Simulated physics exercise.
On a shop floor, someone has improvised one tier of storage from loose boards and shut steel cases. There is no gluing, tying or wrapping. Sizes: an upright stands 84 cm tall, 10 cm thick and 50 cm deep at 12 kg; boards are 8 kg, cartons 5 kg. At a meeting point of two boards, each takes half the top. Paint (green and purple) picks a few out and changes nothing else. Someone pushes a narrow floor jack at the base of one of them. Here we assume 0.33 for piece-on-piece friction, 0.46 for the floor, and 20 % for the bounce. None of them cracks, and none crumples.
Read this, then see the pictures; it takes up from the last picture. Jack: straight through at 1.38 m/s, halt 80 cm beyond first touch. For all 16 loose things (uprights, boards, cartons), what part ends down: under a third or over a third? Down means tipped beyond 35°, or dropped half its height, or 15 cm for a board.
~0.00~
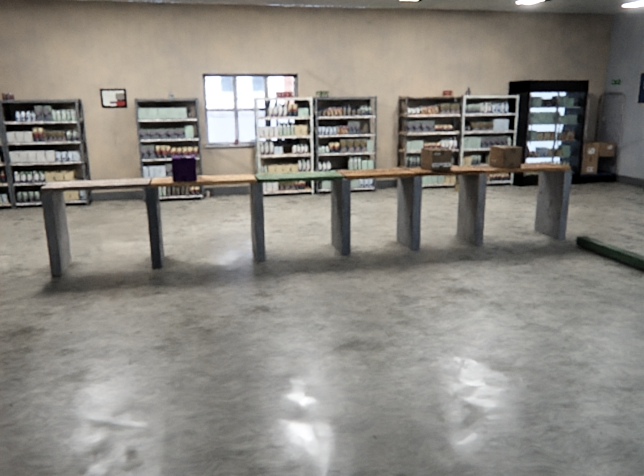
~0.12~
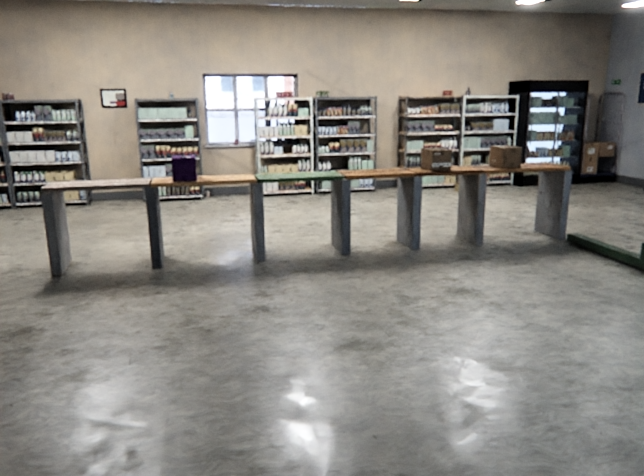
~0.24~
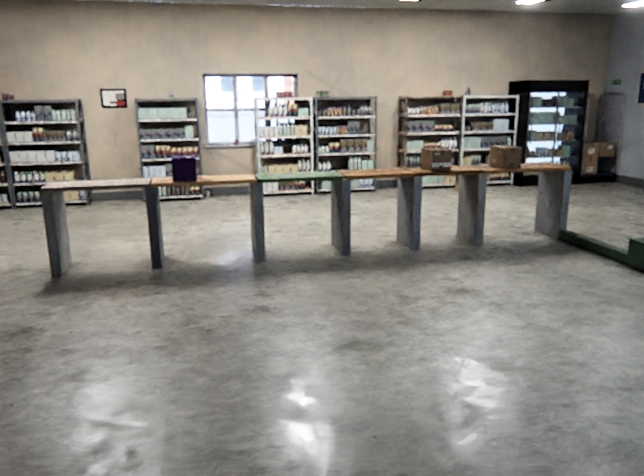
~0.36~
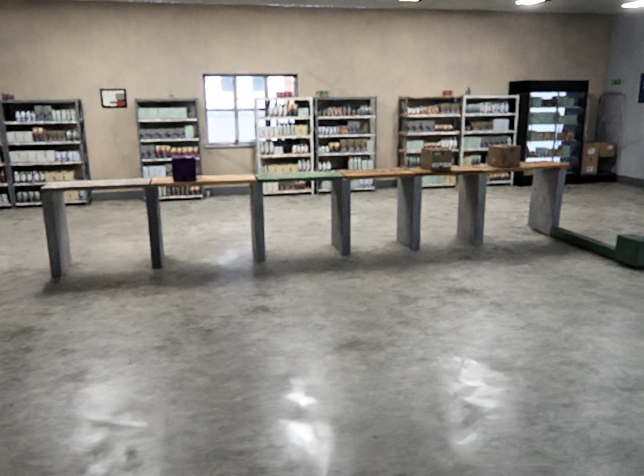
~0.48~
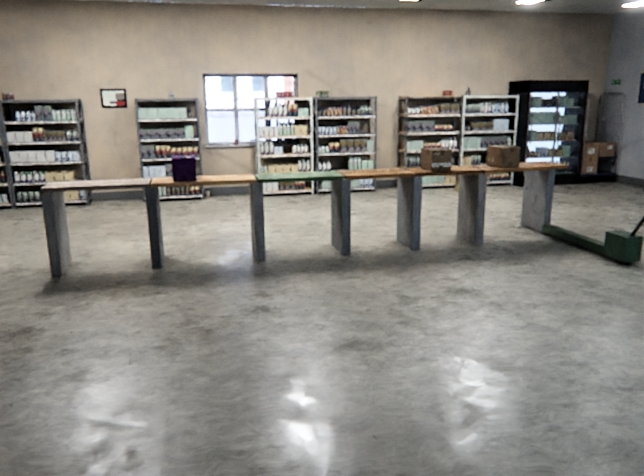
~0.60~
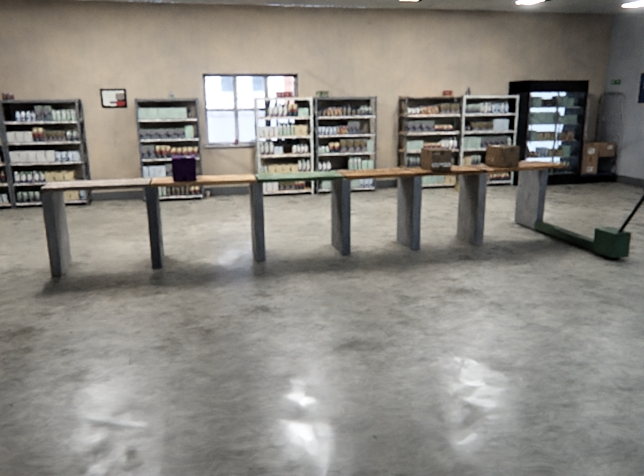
Fewer than one in three.
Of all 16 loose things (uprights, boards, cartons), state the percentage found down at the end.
About 10%.
After 0.78 s, none of the 16 pieces down, 3 disturbed.
After 1.00 s, 2 of the 16 pieces down.
At rest (1.8 s), 2 of the 16 pieces down; purple carton unmoved; green board unmoved. That is 12 per cent. As the last picture would show them, middles, purple carton near (184, 168), green board near (298, 177).
